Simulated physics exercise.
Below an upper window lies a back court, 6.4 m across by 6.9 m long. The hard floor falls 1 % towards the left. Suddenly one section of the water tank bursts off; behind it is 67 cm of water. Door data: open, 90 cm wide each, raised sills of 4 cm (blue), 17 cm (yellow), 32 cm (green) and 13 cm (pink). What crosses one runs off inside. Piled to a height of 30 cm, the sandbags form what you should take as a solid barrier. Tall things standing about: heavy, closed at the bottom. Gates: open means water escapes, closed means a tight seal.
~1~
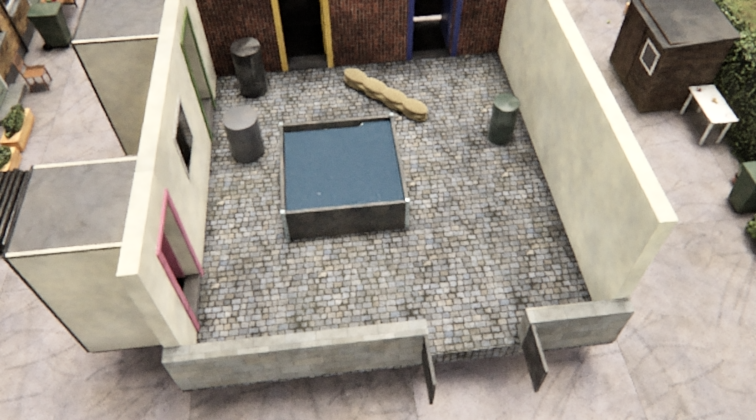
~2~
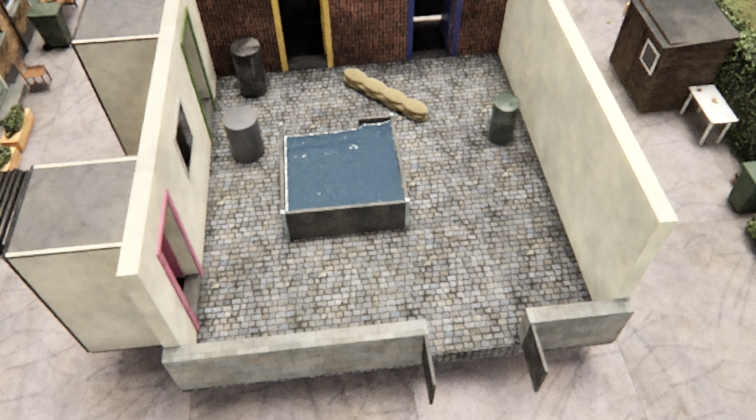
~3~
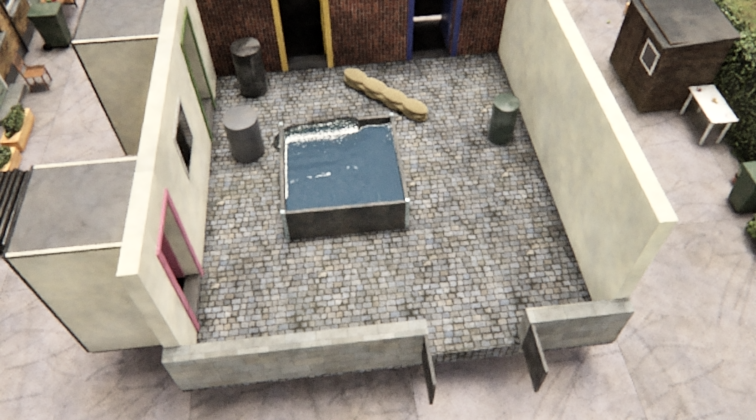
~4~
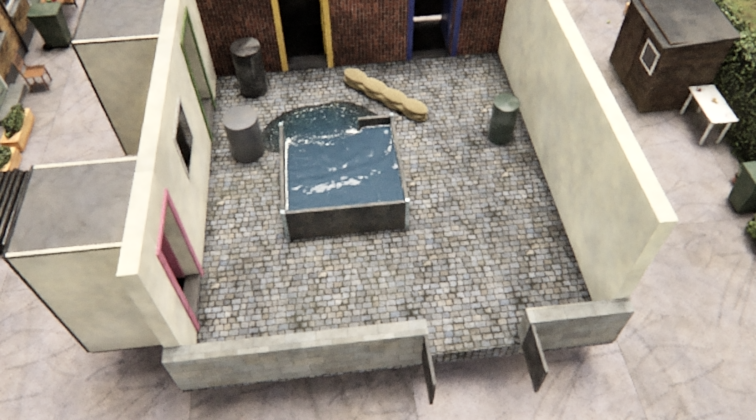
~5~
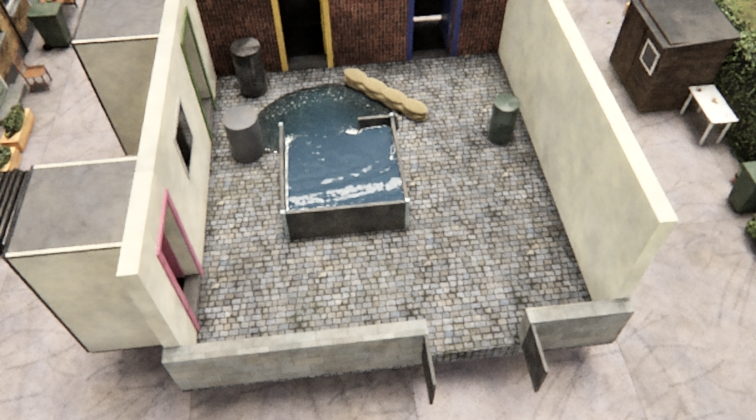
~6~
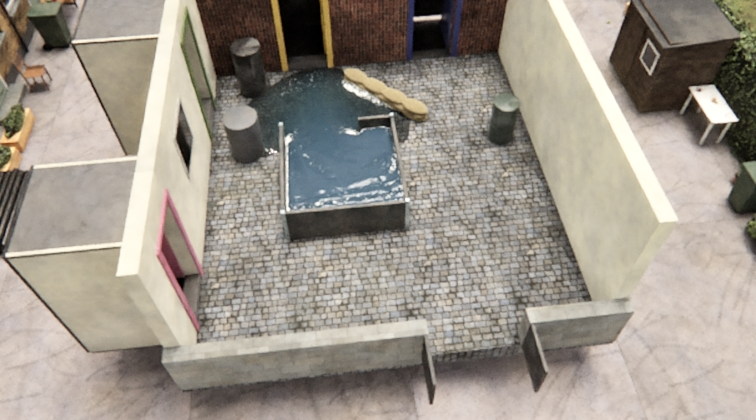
We see a walled cobbled court with a square tank of still blue water; the water churns, then pours out through the tank's far side and spreads across the paving past a grey drum towards the brick wall and sandbags.
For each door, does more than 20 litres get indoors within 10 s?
Door by door: Blue door - no; yellow door - yes; green door - no; pink door - no.
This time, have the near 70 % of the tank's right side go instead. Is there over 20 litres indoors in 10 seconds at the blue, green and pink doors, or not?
Log - blue: Threshold topped, green: Threshold not reached, pink: Threshold not reached.
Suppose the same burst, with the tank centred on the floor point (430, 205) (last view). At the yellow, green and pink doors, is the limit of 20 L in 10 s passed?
With respect to that limit, yellow ends up outside it, green ends up inside it, pink ends up inside it.
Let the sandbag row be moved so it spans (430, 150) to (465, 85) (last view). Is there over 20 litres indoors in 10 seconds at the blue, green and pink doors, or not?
Then the blue door is over the mark, the green door short of it, the pink door short of it.
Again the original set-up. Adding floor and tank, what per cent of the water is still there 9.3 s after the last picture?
Roughly 86 per cent is still there.
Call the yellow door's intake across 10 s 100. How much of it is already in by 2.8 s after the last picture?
Fraction in by then: Around 95 per cent.
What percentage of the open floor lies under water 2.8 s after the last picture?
Wet share: Near 45 percent.
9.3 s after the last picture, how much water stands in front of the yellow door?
Around 9.5 cm deep.
Then, 0.7 s after the last picture water covers 20 % of the floor and is deepest (42 cm) near (322, 69); blue door not reached, yellow door 40 cm at the sill, 70 L in, green door 3 cm at the sill, 0 L in, pink door not reached.
Then, 1.5 s after the last picture water covers 25 % of the floor and is deepest (44 cm) near (217, 78); blue door 2 cm at the sill, 0 L in, yellow door 40 cm at the sill, 201 L in, green door 15 cm at the sill, 0 L in, pink door not reached.
Then, 2.8 s after the last picture water covers 45 % of the floor and is deepest (28 cm) near (217, 78); blue door 3 cm at the sill, 0 L in, yellow door 25 cm at the sill, 326 L in, green door 20 cm at the sill, 1 L in, pink door not reached.
Then, 5.3 s after the last picture water covers 70 % of the floor and is deepest (24 cm) near (241, 76); blue door 3 cm at the sill, 0 L in, yellow door 16 cm at the sill, 350 L in, green door 19 cm at the sill, 1 L in, pink door 3 cm at the sill, 0 L in.
Then, 9.3 s after the last picture water covers 95 % of the floor and is deepest (13 cm) near (217, 78); blue door 3 cm at the sill, 0 L in, yellow door 10 cm at the sill, 351 L in, green door 11 cm at the sill, 1 L in, pink door 11 cm at the sill, 0 L in.
